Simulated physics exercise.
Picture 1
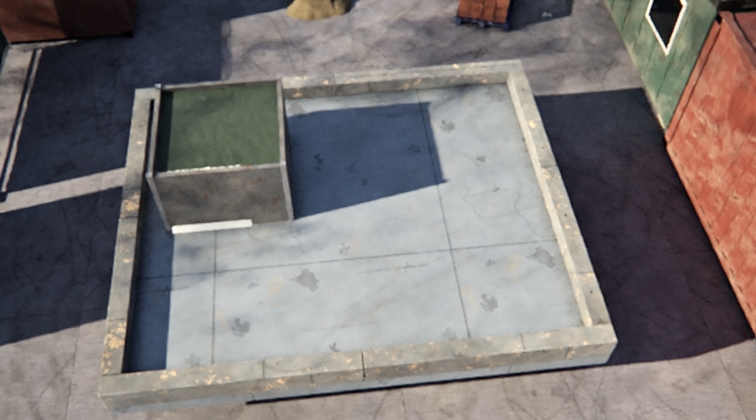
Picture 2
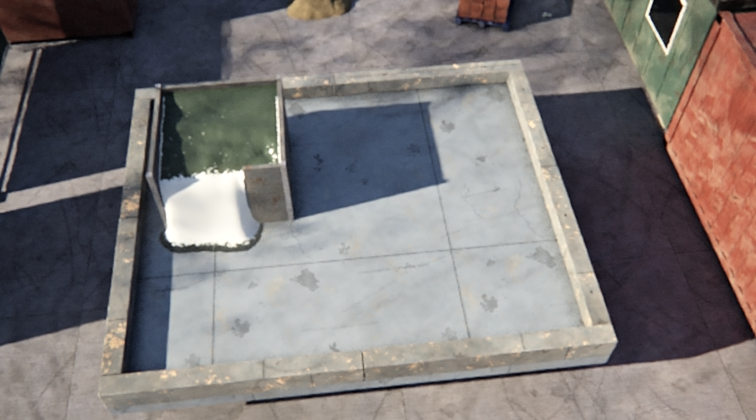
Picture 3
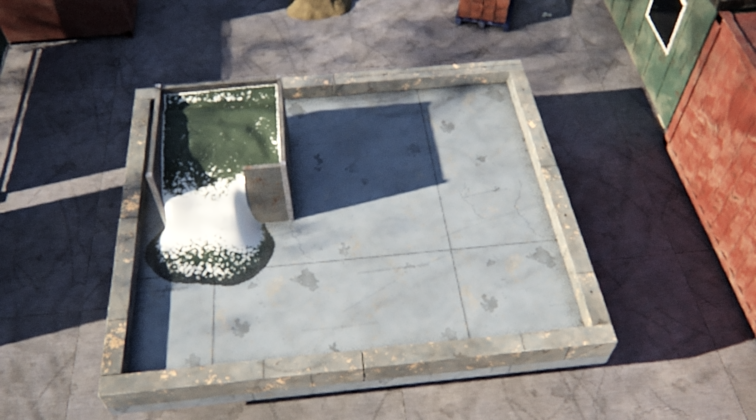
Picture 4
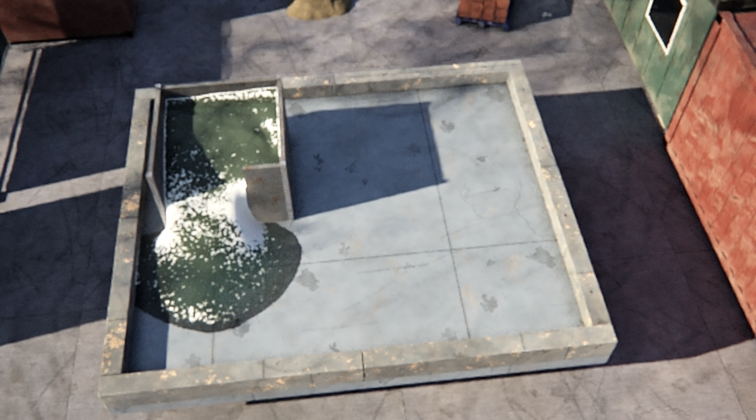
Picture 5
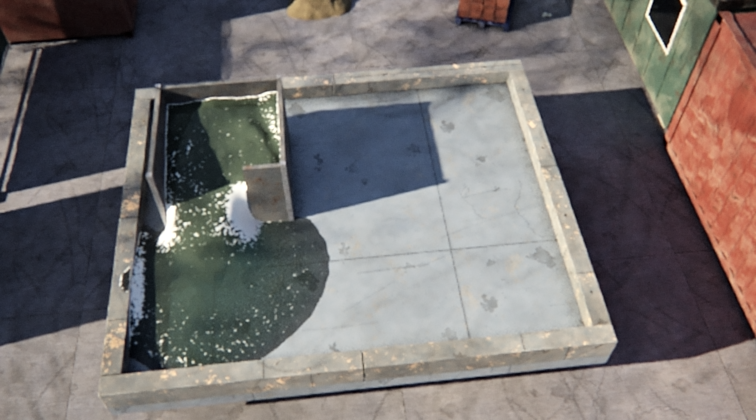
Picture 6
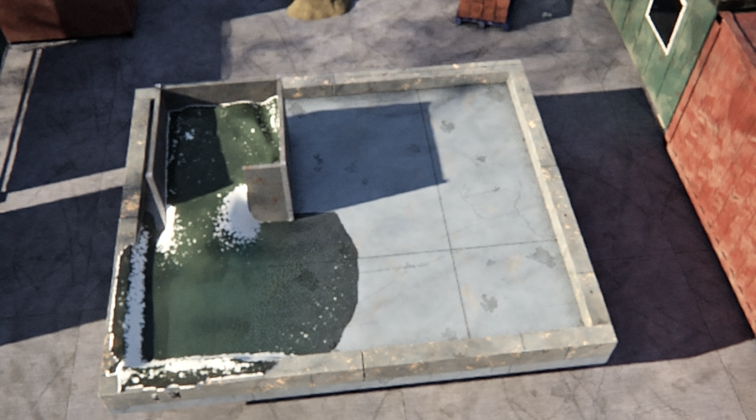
At the start, dark green water sits still in a square tank inside a low-walled pad. White, foaming water then bursts through a gap in the tank's near side and spreads across the pale floor, reaching the left and near walls with froth along them, while the right side remains dry.
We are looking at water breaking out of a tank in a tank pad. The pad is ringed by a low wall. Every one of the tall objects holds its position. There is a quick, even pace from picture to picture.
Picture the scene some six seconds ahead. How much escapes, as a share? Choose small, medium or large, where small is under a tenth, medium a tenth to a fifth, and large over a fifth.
Large.
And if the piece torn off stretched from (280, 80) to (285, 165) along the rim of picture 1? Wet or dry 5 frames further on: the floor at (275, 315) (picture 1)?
There: Dry.
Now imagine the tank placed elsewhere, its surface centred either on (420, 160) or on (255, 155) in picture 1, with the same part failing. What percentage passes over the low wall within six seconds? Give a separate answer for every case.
You'd get close to 28 per cent the first time and close to 26 per cent the second.
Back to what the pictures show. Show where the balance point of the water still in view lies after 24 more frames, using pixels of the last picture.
Centre of the water: Near (322, 252).
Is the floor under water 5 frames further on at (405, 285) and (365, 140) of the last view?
The first point is swamped, the second spared.
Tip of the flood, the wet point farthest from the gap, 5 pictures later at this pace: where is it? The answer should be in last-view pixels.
Look around (503, 342).
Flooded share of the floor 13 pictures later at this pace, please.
About 50 %.
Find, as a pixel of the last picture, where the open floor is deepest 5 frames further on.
Deepest spot: Around (177, 376).
A moment on, water covers 30 % of the floor; the low wall has let 1 % over.
Next, water covers 30 % of the floor; the low wall has let 6 % over.
Then, water covers 45 % of the floor; the low wall has let 21 % over.
Later, water covers 65 % of the floor; the low wall has let 23 % over.
In the end, water covers 80 % of the floor; the low wall has let 23 % over.
